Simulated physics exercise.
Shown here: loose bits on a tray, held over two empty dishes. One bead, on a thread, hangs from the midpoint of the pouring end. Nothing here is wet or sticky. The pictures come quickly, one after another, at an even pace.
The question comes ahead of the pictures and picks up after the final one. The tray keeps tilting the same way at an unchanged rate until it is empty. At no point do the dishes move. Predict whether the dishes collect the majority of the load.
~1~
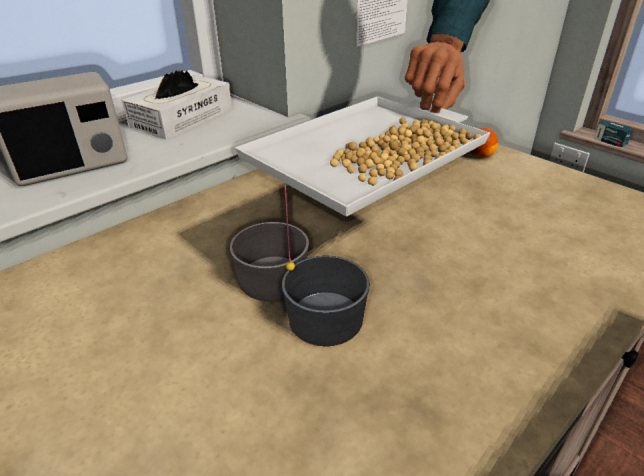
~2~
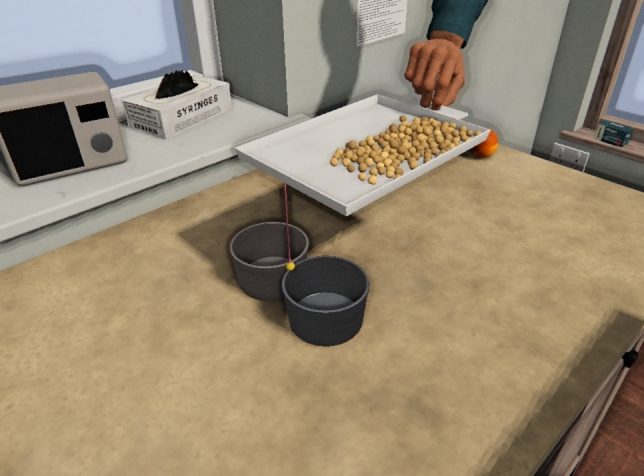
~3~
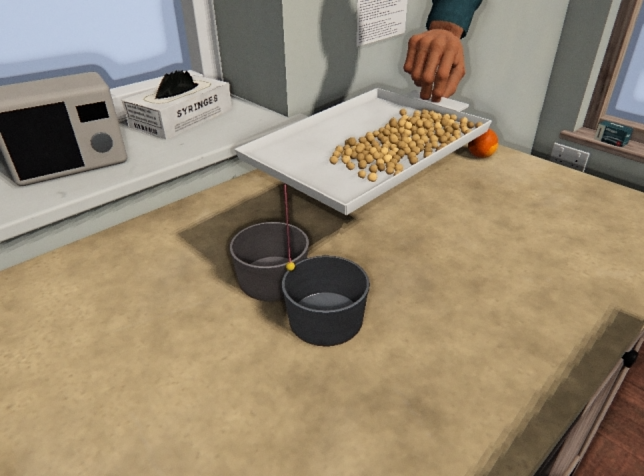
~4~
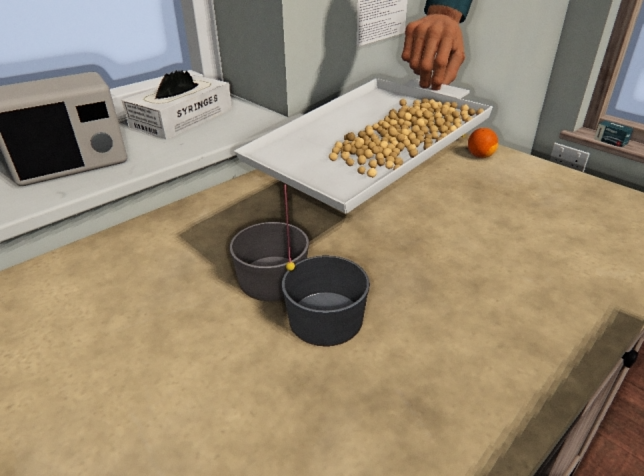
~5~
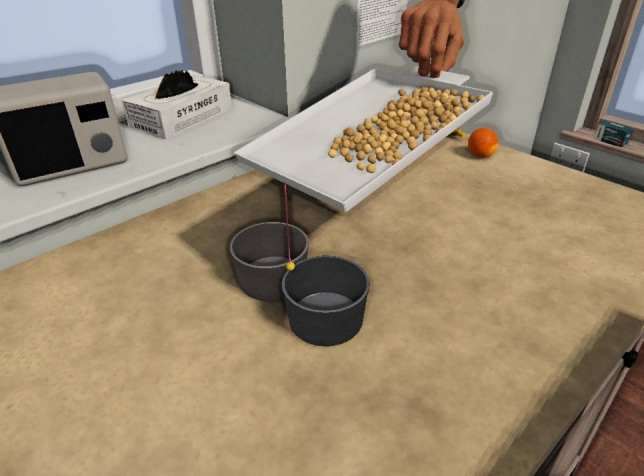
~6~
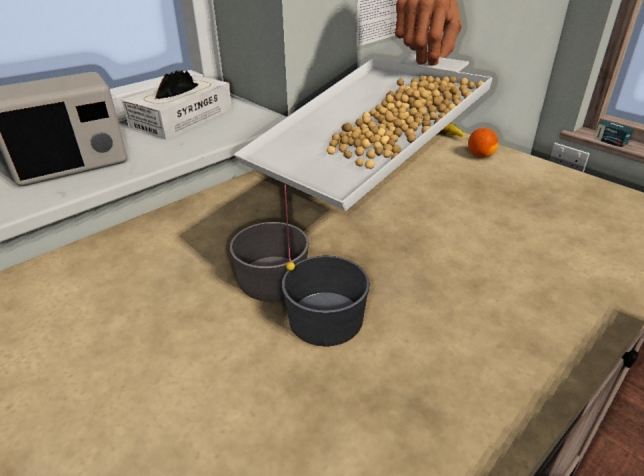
In the end the dishes save the lesser share of it.
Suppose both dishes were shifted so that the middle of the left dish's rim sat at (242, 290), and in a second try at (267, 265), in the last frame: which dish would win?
Try 1: The leftmost dish; try 2: The leftmost dish.
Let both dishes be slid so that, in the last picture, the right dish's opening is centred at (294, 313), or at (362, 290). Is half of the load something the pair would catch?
Catch, run one: Past the halfway mark; run two: Below the halfway mark.
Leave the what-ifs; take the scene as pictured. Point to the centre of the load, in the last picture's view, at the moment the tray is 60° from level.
In the last view the centre sits at roughly (282, 149).
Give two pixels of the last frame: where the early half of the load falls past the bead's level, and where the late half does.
(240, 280), then (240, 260).
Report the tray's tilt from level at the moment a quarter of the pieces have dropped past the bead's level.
I'd say close to 115 degrees.
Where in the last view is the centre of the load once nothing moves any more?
Roughly pixel (227, 322).
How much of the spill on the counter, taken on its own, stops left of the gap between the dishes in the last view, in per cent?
That would be roughly 100 per cent.
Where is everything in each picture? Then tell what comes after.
The first frame shows corners of the pouring end at (239, 147) and (347, 204), level; middle of the load at (405, 145), dried chickpeas; left dish at (240, 274); right dish at (294, 317); bead on its thread at (290, 266).
The second frame shows corners of the pouring end at (238, 148) and (346, 204), level; middle of the load at (405, 143).
The third frame shows corners of the pouring end at (238, 149) and (346, 203), tipped barely, lowest at the left corner; middle of the load at (405, 137).
The fourth frame shows corners of the pouring end at (238, 150) and (345, 202), tipped a little, lowest at the left corner; middle of the load at (405, 129).
The fifth frame shows corners of the pouring end at (237, 152) and (344, 201), tipped a little, lowest at the left corner; middle of the load at (404, 120).
The sixth frame shows corners of the pouring end at (237, 154) and (343, 199), tipped clearly, lowest at the left corner; middle of the load at (402, 112); left dish at (240, 274); right dish at (294, 317).
Soon after the last picture, tray tipped steeply; nearly all on the tray; a stray few outside both; a stray few in the air.
A little later, tray tipped right over; most on the tray; a stray few in the left dish; a small part outside both; a stray few in the air.
Later still, tray tipped past a quarter turn; a stray few in the right dish; about a quarter in the left dish; most outside both.
At rest, tray tipped past a quarter turn; a stray few in the right dish; about a quarter in the left dish; most outside both.
